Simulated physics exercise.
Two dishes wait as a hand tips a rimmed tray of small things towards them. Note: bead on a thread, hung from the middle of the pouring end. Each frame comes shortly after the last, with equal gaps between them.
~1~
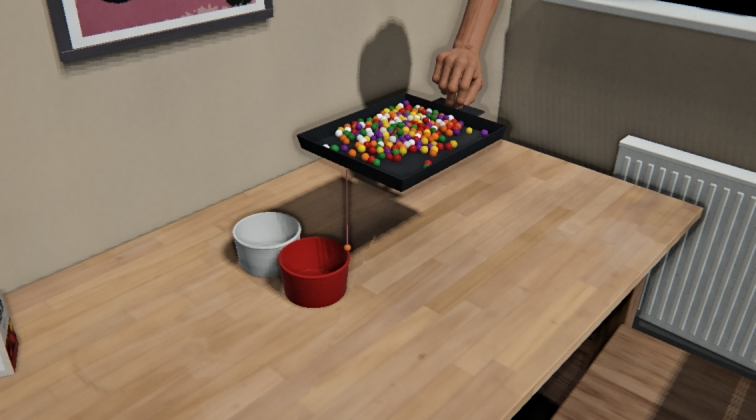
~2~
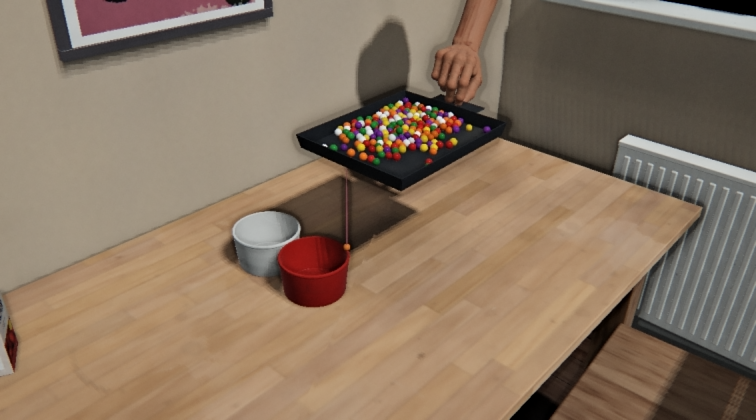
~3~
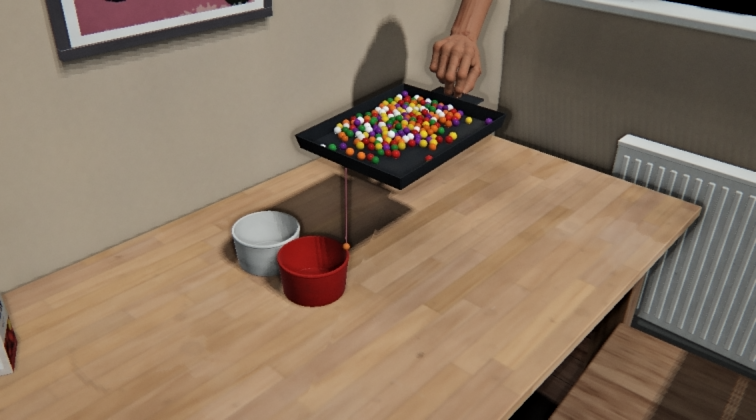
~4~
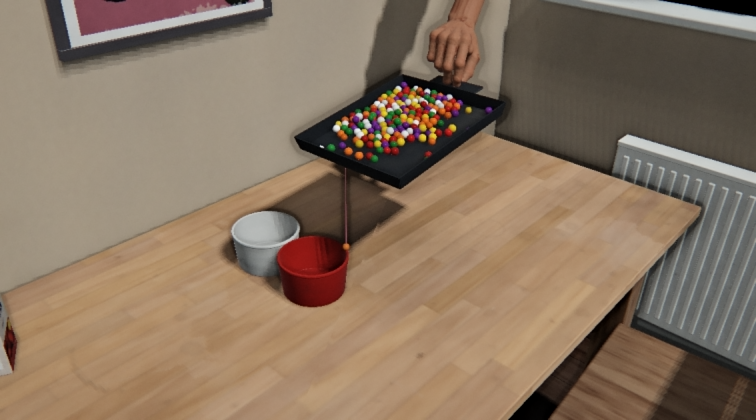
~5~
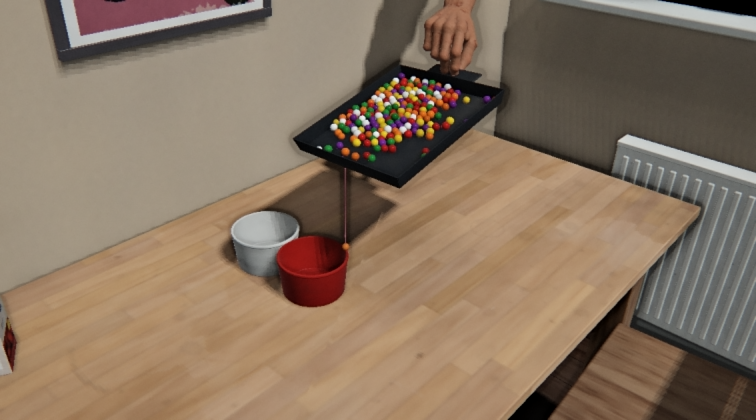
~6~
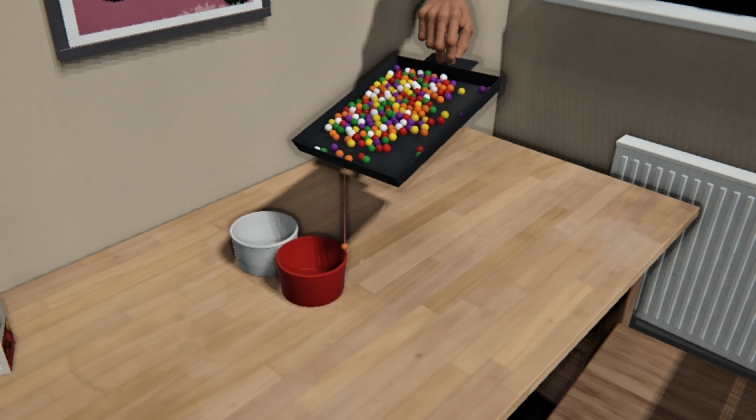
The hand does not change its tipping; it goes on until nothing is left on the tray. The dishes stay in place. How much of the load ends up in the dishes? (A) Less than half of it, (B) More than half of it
B, more than half of it.
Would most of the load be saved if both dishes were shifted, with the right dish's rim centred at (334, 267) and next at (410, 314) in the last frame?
Catch, run one: Past the halfway mark; run two: Below the halfway mark.
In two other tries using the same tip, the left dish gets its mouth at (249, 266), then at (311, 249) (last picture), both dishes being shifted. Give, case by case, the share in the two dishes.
Roughly 10 % and 50 %.
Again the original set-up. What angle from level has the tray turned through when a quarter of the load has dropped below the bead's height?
About 80 degrees.
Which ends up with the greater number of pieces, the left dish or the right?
Result: More in the right side.
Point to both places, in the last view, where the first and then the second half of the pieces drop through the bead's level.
About (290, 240) to begin with, then about (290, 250).
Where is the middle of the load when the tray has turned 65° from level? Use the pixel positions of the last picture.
In the last view, the load is centred near (328, 148).
Shortly afterwards, tray tipped steeply; the bulk on the tray; only a few in the right dish; only a few in the left dish; only a few outside both; a little in the air.
Next, tray tipped past a quarter turn; a little on the tray; near a third in the right dish; a little in the left dish; near a quarter outside both; near a quarter in the air.
Some moments later, tray tipped past a quarter turn; near half in the right dish; near a quarter in the left dish; near a third outside both.
In the end, tray tipped past a quarter turn; near half in the right dish; near a quarter in the left dish; near a third outside both.
